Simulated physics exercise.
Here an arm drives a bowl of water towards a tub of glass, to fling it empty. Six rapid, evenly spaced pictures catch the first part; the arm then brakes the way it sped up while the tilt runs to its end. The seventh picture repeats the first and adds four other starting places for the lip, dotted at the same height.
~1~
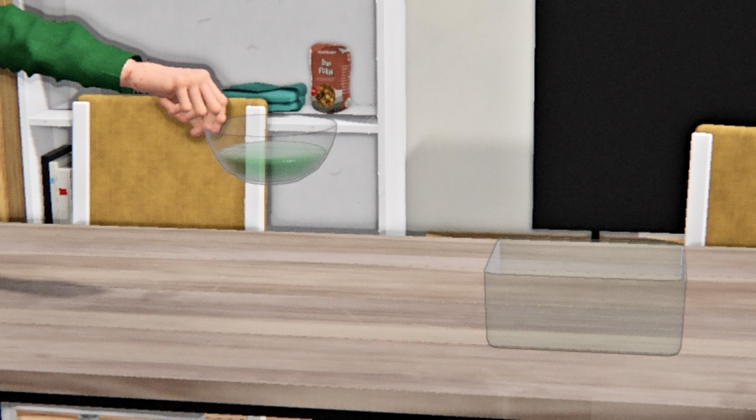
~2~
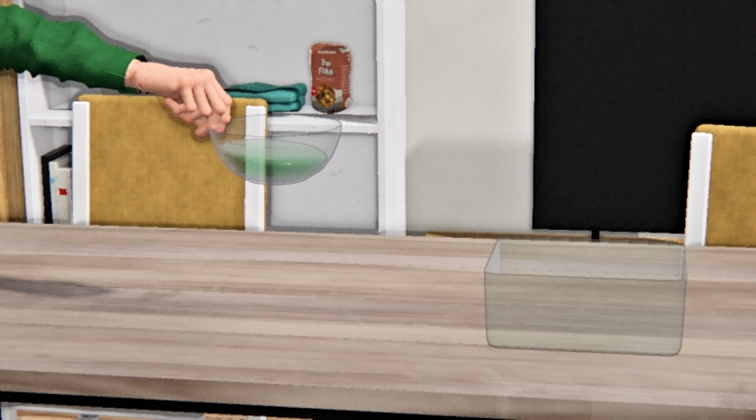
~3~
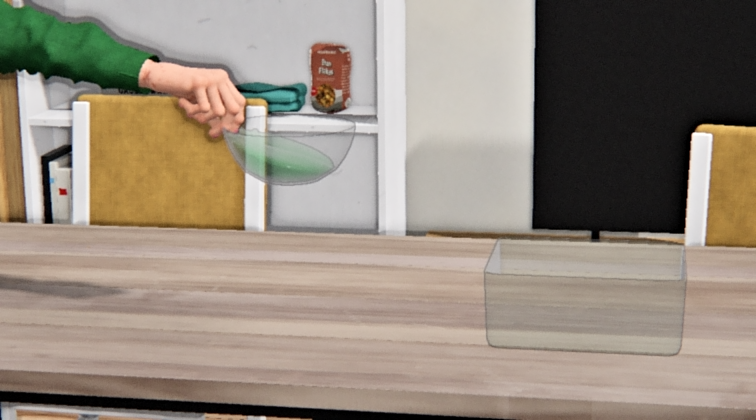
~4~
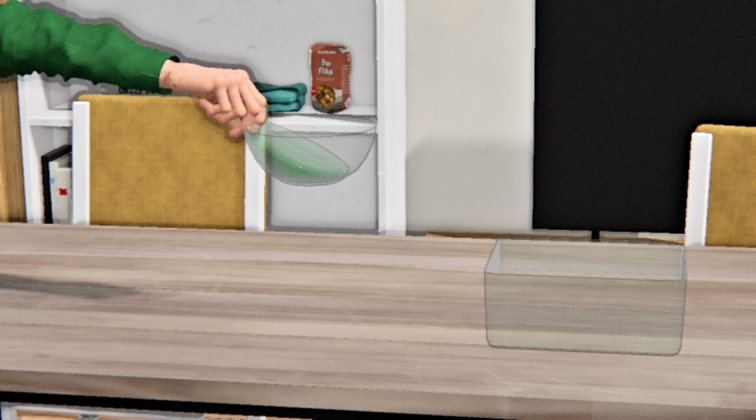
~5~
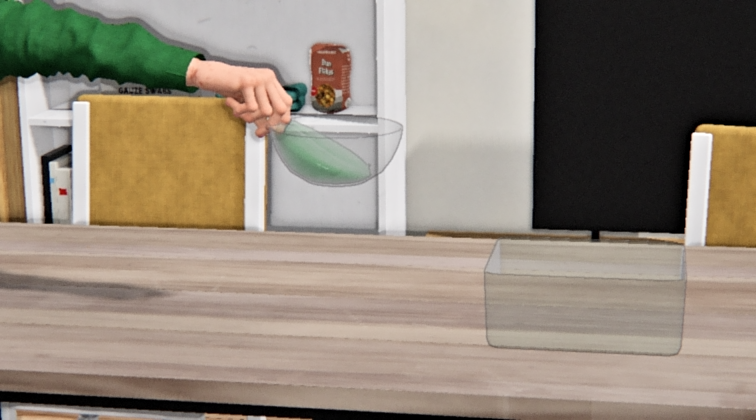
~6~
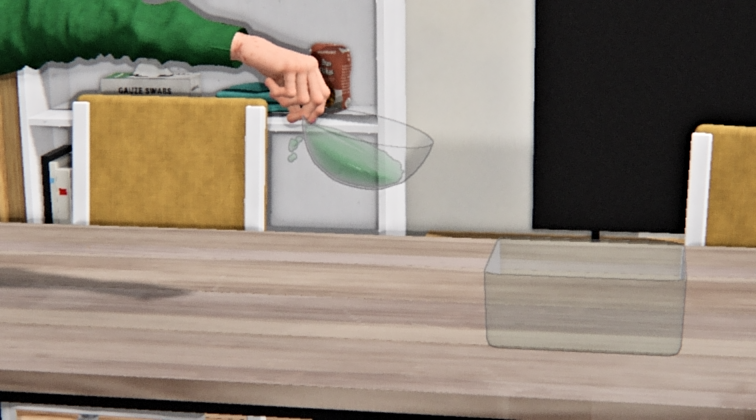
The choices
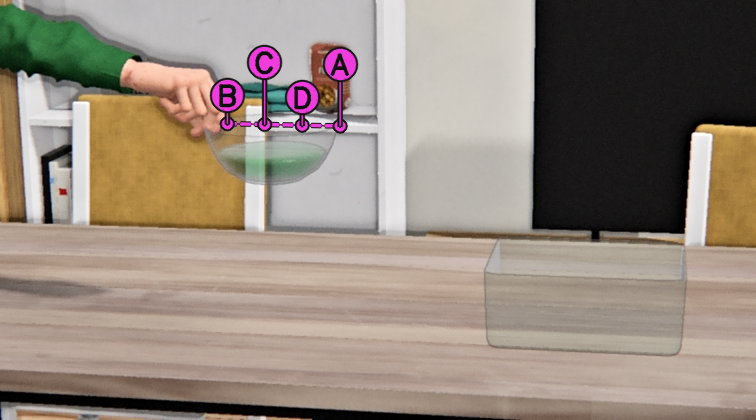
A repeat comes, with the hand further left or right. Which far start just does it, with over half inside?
Choose D.
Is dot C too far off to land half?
Yes, that goes wrong.
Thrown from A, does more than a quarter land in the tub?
Yes, it does.
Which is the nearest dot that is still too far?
It is C.
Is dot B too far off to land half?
Yes.
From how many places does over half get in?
Two.
In magenta, A at (340, 126); B at (227, 123); C at (264, 124); D at (302, 125).
If A is chosen, about 74 % lands in the tub, 8 % falls short and 18 % goes beside or beyond.
If B is chosen, about 3 % lands in the tub, 95 % falls short and 3 % goes beside or beyond.
If C is chosen, about 28 % lands in the tub, 64 % falls short and 9 % goes beside or beyond.
If D is chosen, about 63 % lands in the tub, 26 % falls short and 11 % goes beside or beyond.
